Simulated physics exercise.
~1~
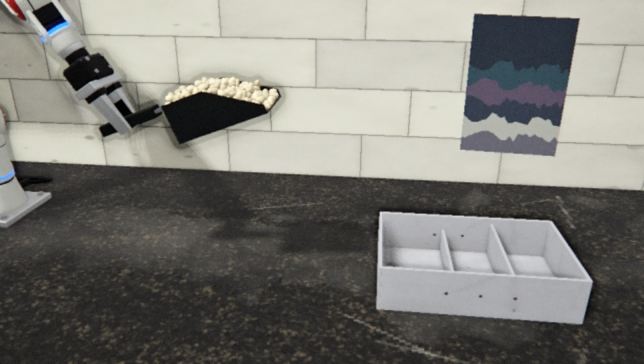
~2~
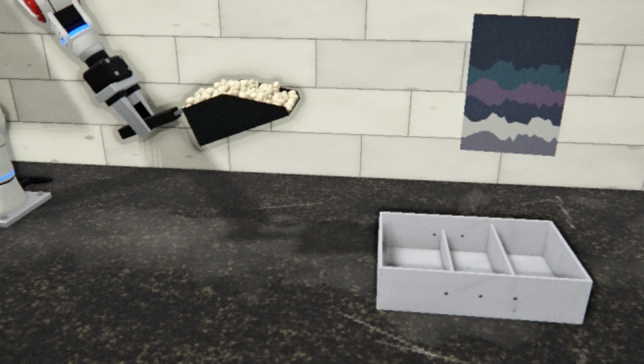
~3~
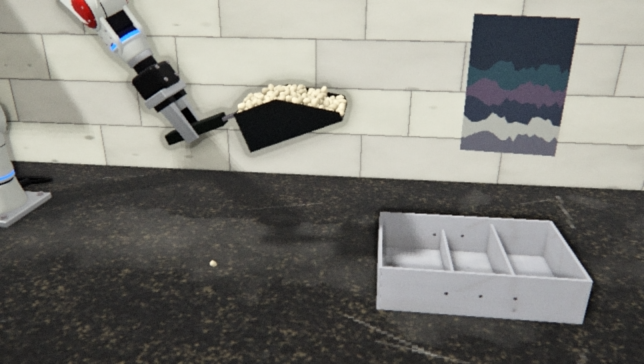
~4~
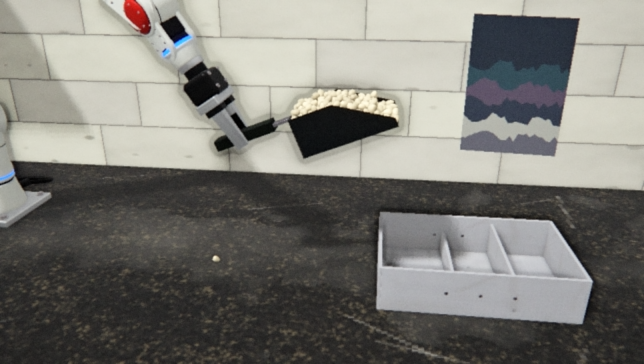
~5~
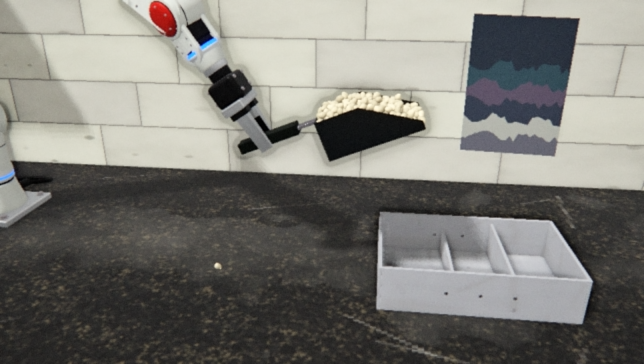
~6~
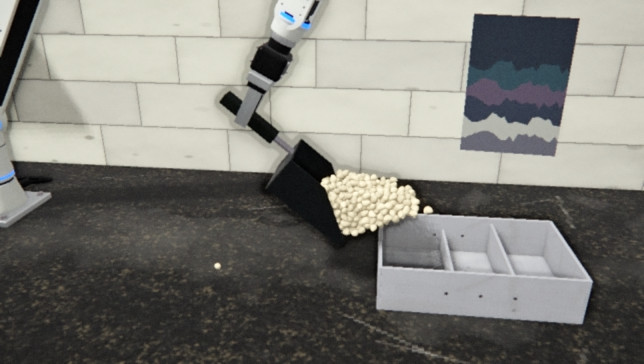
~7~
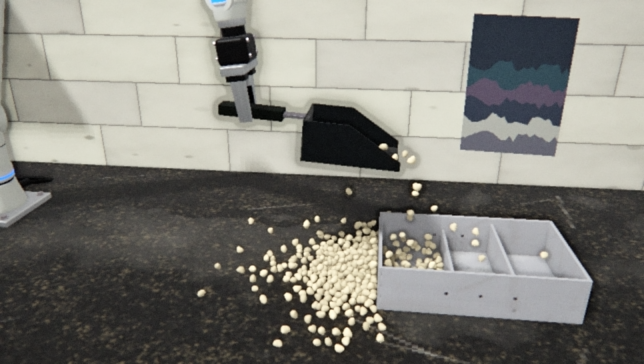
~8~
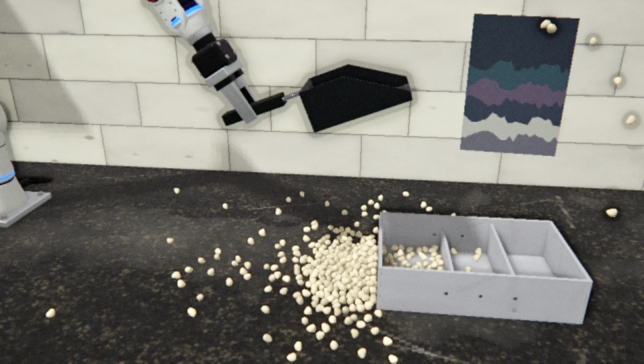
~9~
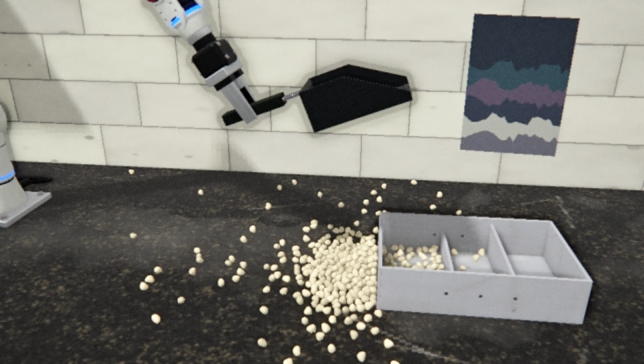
A robot arm carried a black scoop heaped with pale beans to the right and tipped it just short of a grey divided box, spilling most onto the dark counter and some into the nearest compartment, then held the emptied scoop tilted back.
